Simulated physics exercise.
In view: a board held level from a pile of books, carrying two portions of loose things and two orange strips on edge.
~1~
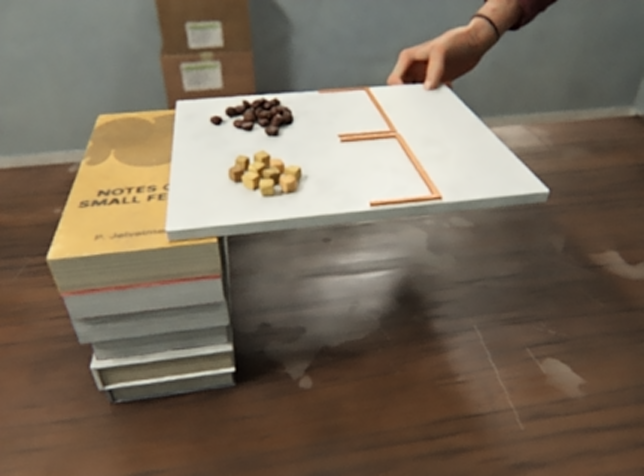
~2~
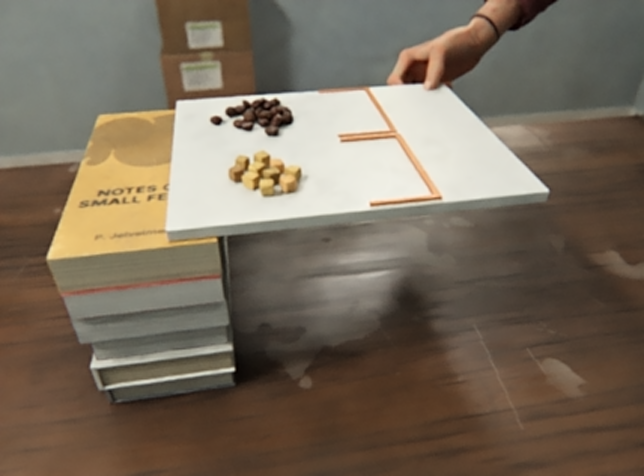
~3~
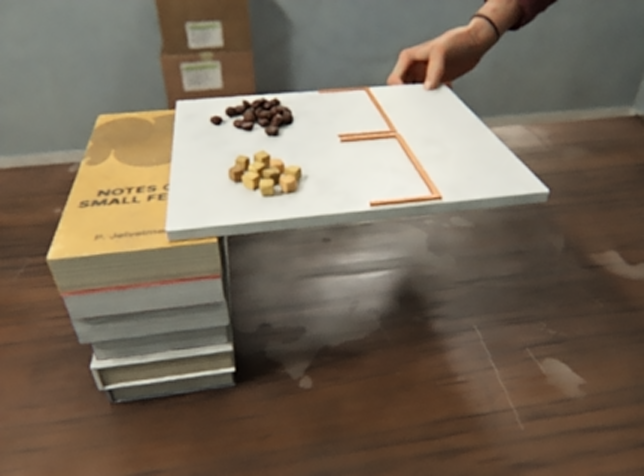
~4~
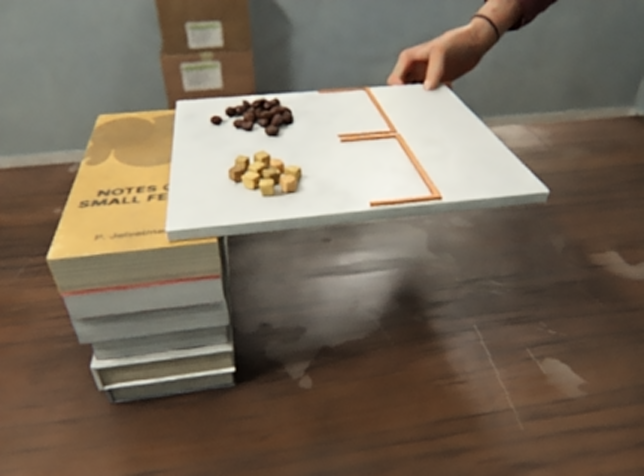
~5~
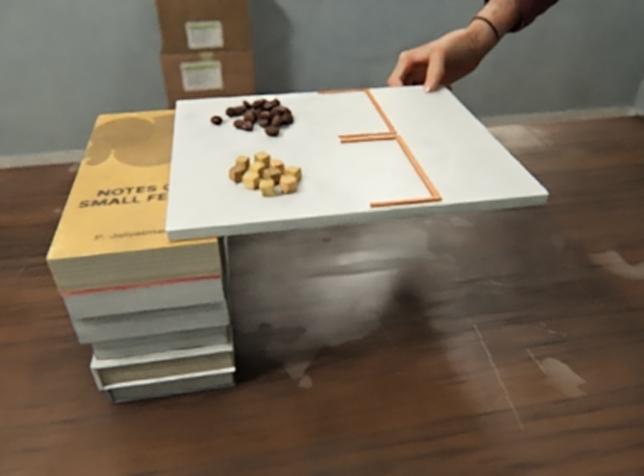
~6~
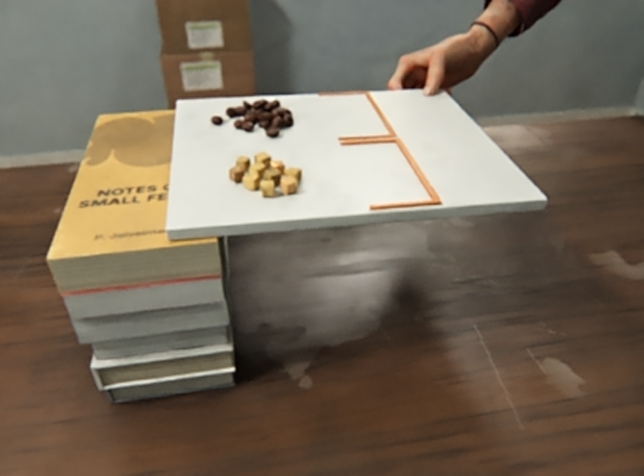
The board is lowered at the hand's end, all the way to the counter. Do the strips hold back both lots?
The front handful passes the strip and the back handful passes the strip.
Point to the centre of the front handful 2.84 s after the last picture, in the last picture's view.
Close to (555, 288).
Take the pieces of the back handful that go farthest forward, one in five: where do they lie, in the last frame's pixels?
Near (482, 227).
Then, 1.08 s on from there, board sloping at 21°; front handful where it was; back handful where it was.
Then, 2.03 s on from there, board sloping at 38°; front handful the whole lot past its bar; back handful all but a few past its bar.
Then, 2.84 s on from there, board resting at 41°; front handful the whole lot past its bar; back handful the whole lot past its bar.
In the end, board resting at 41°; front handful the whole lot past its bar; back handful the whole lot past its bar.
